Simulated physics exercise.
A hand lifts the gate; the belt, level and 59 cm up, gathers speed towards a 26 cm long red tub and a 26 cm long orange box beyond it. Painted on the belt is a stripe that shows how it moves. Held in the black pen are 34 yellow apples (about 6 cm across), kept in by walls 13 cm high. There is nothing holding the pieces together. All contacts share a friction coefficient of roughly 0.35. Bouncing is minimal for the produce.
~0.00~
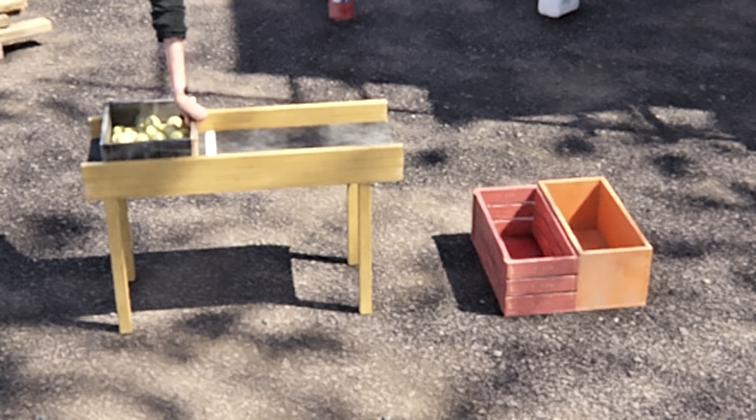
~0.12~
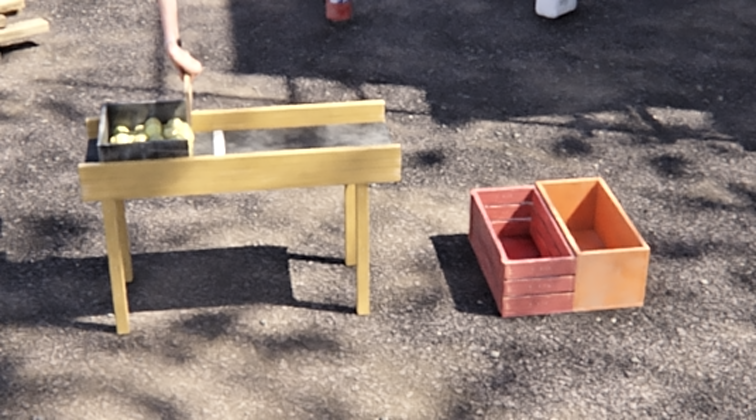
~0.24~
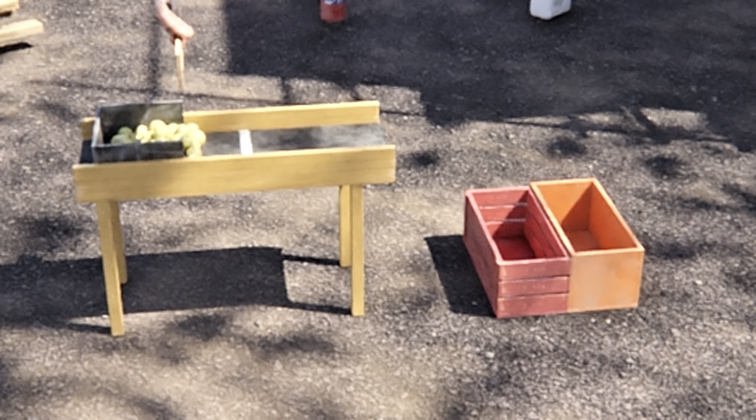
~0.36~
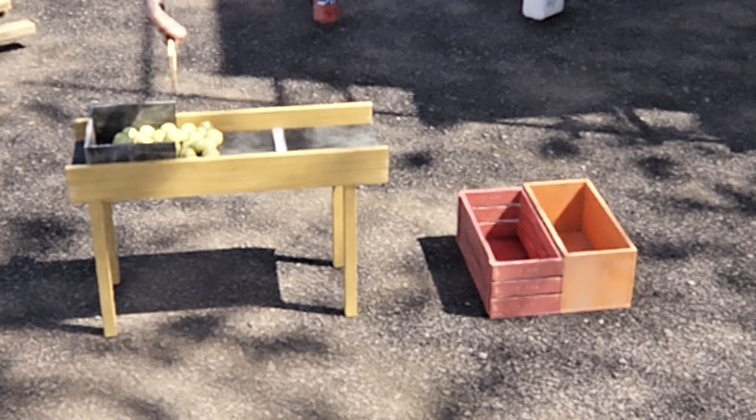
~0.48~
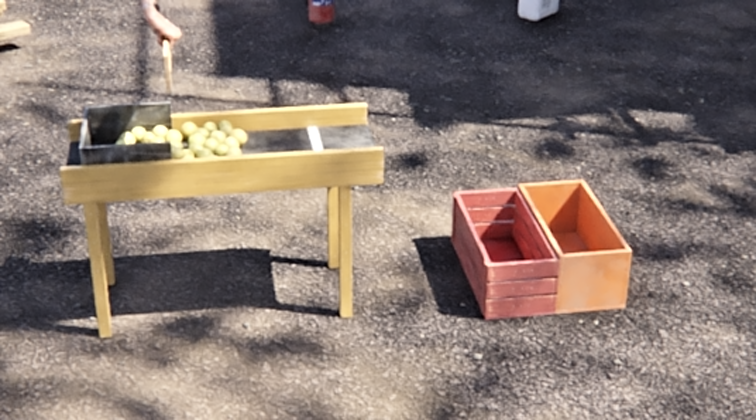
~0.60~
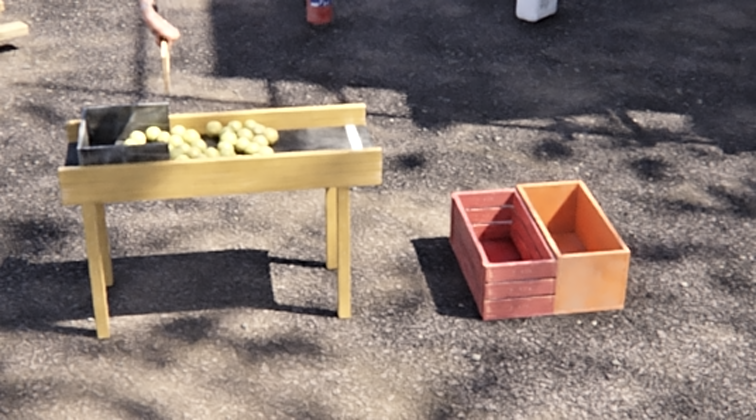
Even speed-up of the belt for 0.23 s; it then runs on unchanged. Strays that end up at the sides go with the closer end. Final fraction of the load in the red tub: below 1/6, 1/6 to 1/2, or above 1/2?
My guess is that not even a sixth of the load finishes there.
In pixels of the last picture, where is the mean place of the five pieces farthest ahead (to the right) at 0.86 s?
The leading five average out near (338, 139).
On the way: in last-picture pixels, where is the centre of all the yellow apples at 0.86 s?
(279, 143).
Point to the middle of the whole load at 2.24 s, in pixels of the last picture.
Estimated centre in the last picture: (394, 274).
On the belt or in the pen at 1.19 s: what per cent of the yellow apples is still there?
Roughly 55 percent.
After 0.86 s, 4 still in the black pen and 30 on the belt.
After 1.19 s, 18 on the belt and 16 in the air.
After 1.65 s, 4 on the belt, 22 on the ground short of the red tub and 8 in the air.
Final count (at 2.24 s), 34 on the ground short of the red tub. Asked share, 0 of 34, 0 per cent.
